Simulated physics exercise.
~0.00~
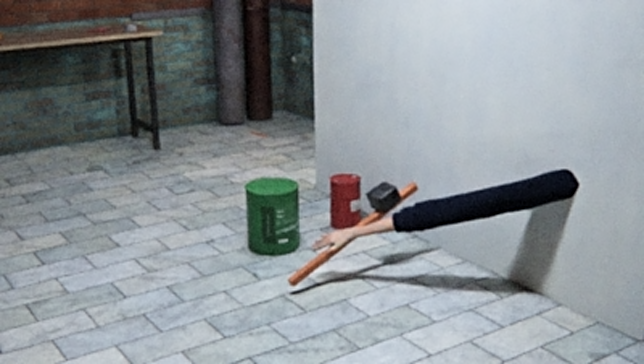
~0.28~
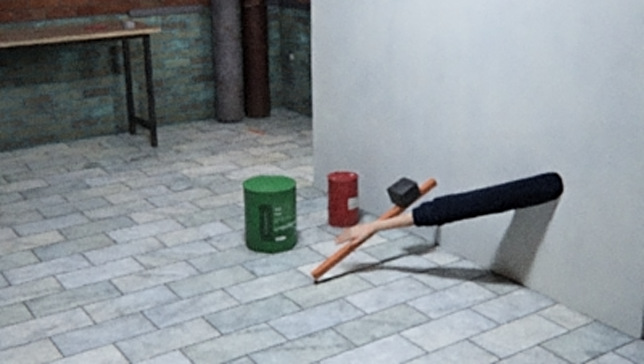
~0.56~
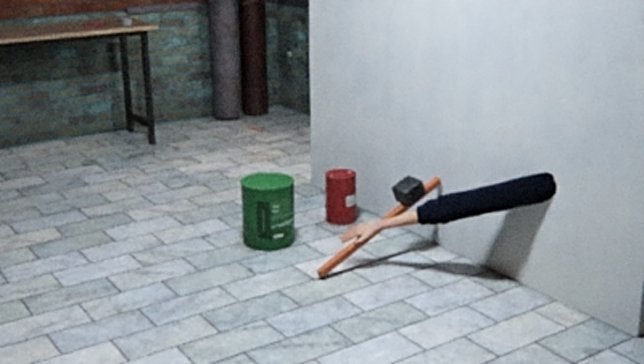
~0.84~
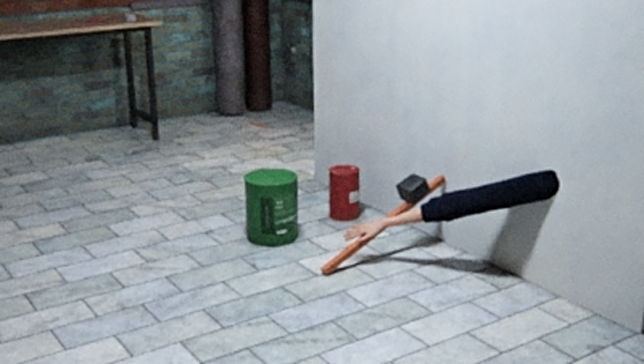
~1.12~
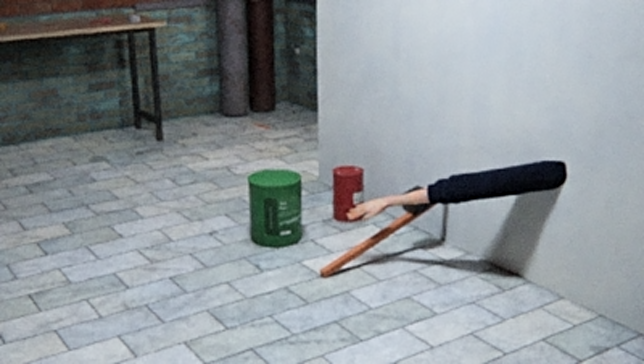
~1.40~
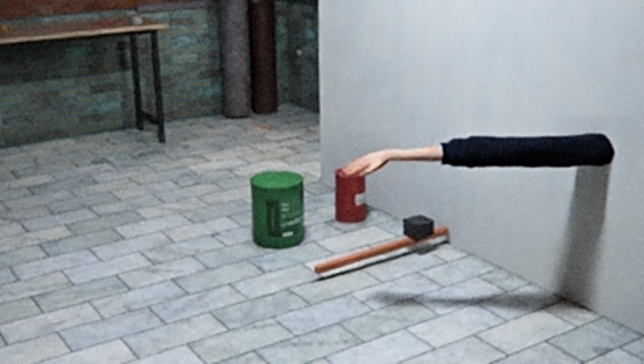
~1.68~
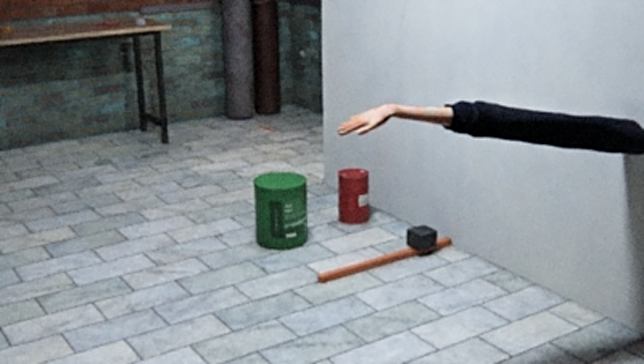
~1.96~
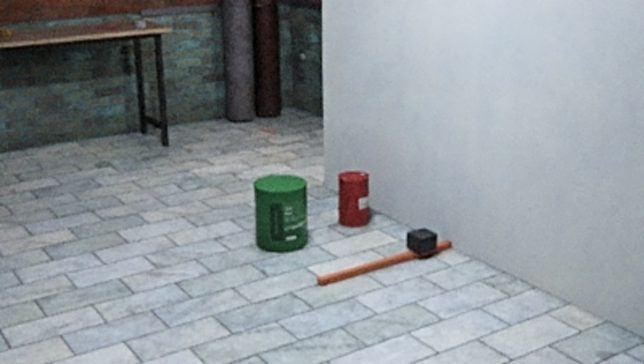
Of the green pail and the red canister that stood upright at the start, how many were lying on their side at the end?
None of them were; both the green pail and the red canister were still standing upright.
